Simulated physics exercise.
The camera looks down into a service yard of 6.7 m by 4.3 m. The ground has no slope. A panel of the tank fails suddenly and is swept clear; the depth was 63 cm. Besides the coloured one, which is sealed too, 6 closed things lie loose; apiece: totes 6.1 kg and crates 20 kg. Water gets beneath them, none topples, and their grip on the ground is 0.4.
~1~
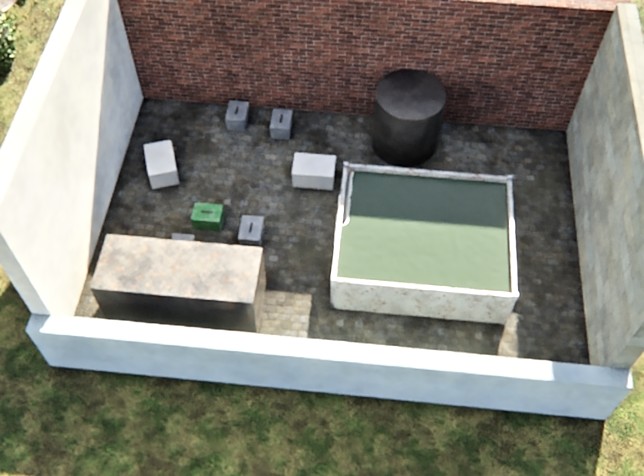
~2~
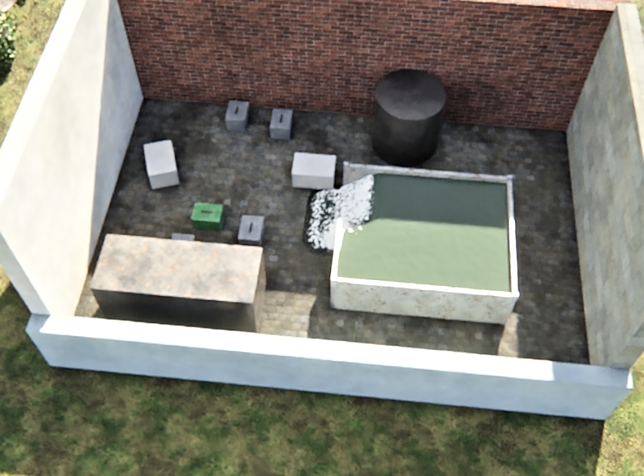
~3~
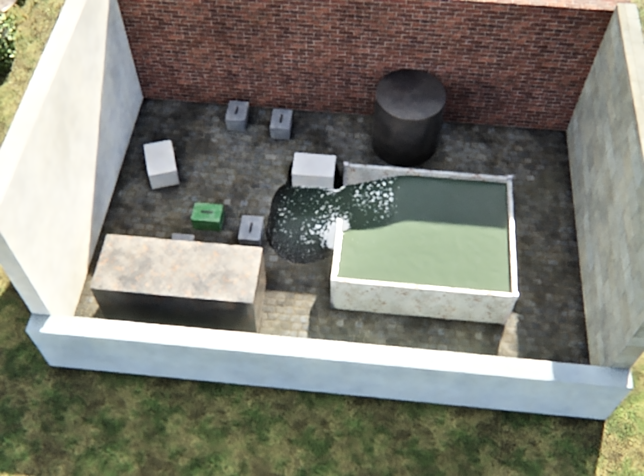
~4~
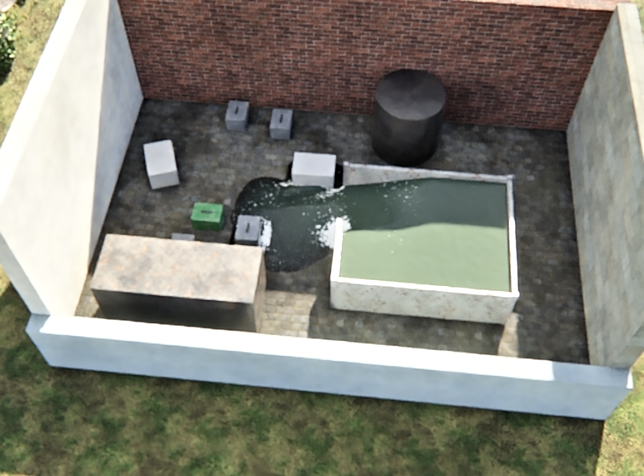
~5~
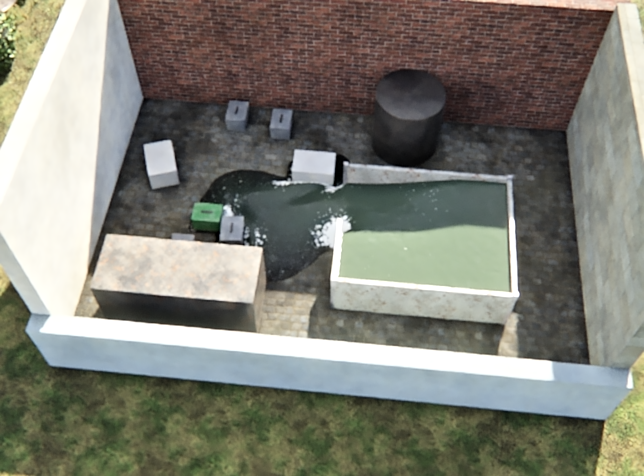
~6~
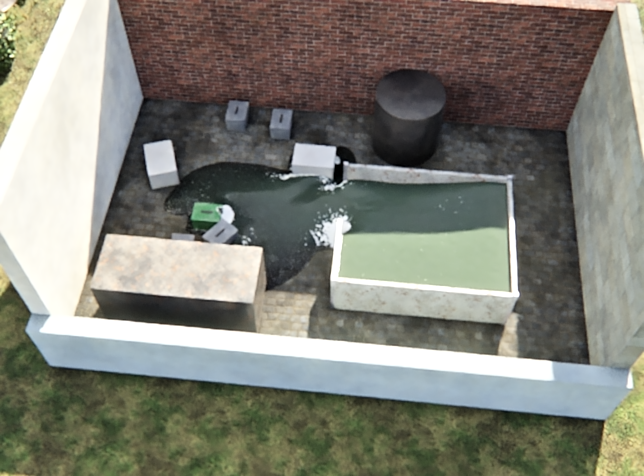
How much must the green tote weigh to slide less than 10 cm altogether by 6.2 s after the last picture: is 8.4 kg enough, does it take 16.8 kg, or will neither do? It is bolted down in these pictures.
Verdict: Neither weight holds it.
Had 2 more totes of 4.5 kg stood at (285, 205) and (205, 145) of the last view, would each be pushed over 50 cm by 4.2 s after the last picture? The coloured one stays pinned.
In turn: Over, past it.
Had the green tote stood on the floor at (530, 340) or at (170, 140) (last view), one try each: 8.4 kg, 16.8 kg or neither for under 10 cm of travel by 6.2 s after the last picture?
In turn: The smaller is enough; neither is enough.
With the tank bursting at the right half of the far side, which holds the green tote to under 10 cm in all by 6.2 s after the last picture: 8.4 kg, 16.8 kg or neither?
In that case the lower weight is enough.
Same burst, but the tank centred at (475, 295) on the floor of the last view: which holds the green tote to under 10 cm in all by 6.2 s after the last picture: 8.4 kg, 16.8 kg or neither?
In that case neither weight holds it.
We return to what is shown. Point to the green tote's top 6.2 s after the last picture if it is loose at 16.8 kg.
Near (163, 140).
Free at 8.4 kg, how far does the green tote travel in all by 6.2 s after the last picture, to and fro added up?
Some 250 cm in all.
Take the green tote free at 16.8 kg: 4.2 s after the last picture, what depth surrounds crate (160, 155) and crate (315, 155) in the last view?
About 15 and 7 cm.
Then, 0.6 s after the last picture the green tote would be 122 cm from its start with 8.4 kg and 77 cm from its start with 16.8 kg; 6 cm of water round it then.
Then, 2.3 s after the last picture the green tote would be 98 cm from its start with 8.4 kg and 130 cm from its start with 16.8 kg; 23 cm of water round it then.
Then, 4.2 s after the last picture the green tote would be 66 cm from its start with 8.4 kg and 122 cm from its start with 16.8 kg; 18 cm of water round it then.
Then, 6.2 s after the last picture the green tote would be 87 cm from its start with 8.4 kg and 152 cm from its start with 16.8 kg; 16 cm of water round it then.
